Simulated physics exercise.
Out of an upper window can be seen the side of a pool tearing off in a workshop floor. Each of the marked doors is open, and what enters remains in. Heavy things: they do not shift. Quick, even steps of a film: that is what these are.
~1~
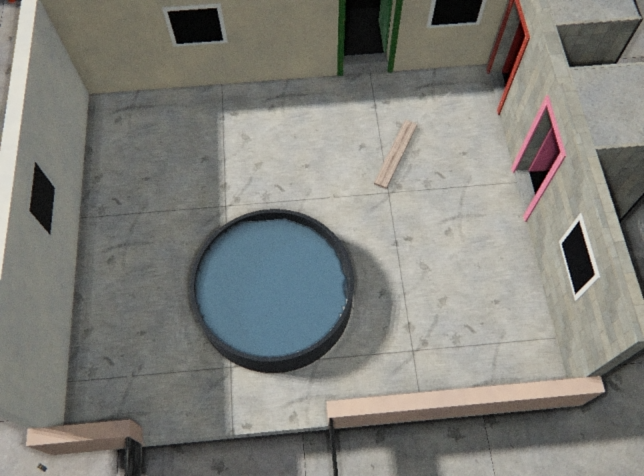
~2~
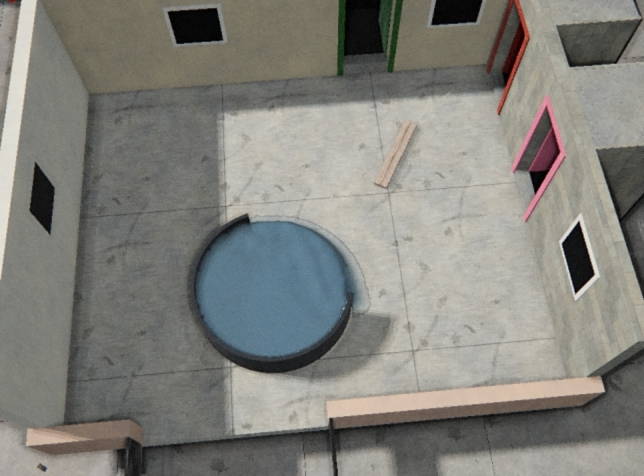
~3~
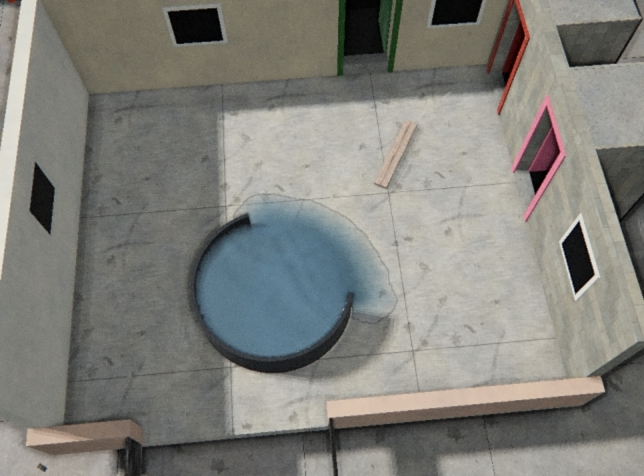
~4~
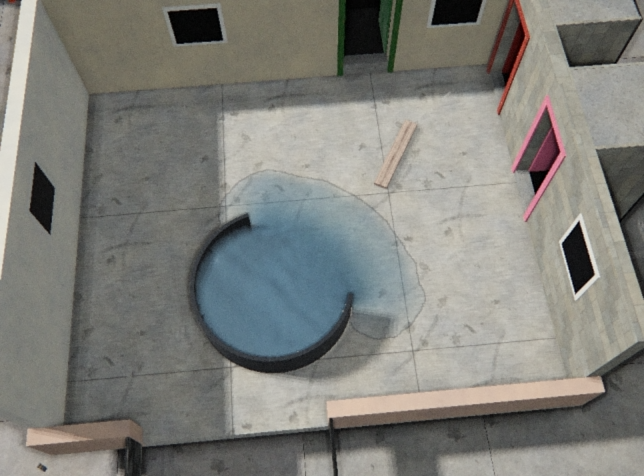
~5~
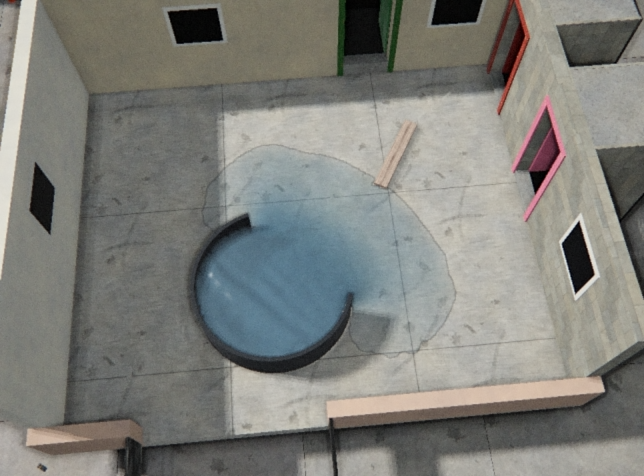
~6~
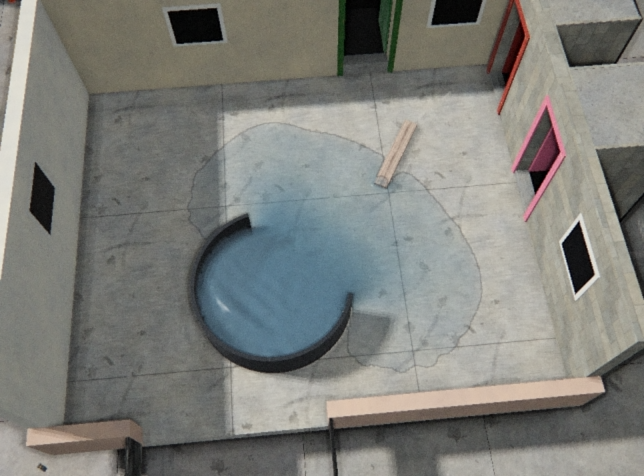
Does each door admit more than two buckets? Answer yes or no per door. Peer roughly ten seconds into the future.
Answers: The pink door: Yes; the green door: No; the red door: Yes.
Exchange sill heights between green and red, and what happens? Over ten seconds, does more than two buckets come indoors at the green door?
Observation - green door: Spills past the limit.
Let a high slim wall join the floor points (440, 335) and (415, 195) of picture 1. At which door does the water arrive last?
I'd name the one in pink.
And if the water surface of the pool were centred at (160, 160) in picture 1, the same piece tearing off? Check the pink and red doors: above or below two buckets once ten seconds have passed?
Briefly, the pink door gets little enough and the red door gets too much.
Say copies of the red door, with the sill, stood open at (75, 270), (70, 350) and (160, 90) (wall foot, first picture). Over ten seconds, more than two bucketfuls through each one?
Reading them off: Comes out lower, comes out lower, comes out lower.
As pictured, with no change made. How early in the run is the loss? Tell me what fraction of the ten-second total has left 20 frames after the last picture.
Around 40 percent.
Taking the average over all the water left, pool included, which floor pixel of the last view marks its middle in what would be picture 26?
My pick is pixel (376, 184).
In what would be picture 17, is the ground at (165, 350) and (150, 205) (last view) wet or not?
Taking them as listed, I'd call them not wet and not wet.
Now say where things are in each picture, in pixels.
Still water in the pool at (272, 283), in the first frame.
Water pours out on the pool's far side and has run to a hidden place, in the second frame.
The front is at (385, 311), out from the gap on the pool's far side, in the third frame.
The front is at (405, 323), out from the gap on the pool's far side, in the fourth frame.
Water pours out on the pool's far side and has run to (443, 313), in the fifth frame.
Water pours out on the pool's far side and has run to (471, 310), in the sixth frame.
A moment on, water covers 50 % of the floor; the pink door wet at the sill, nothing in, the green door wet at the sill, nothing in, the red door not reached.
Next, water covers 55 % of the floor; the pink door under two buckets in, the green door wet at the sill, nothing in, the red door wet at the sill, nothing in.
Then, water covers 55 % of the floor; the pink door over two buckets in, the green door wet at the sill, nothing in, the red door far over two buckets in.
Later, water covers 75 % of the floor; the pink door far over two buckets in, the green door wet at the sill, nothing in, the red door far over two buckets in.
In the end, water covers 95 % of the floor; the pink door far over two buckets in, the green door wet at the sill, nothing in, the red door far over two buckets in.
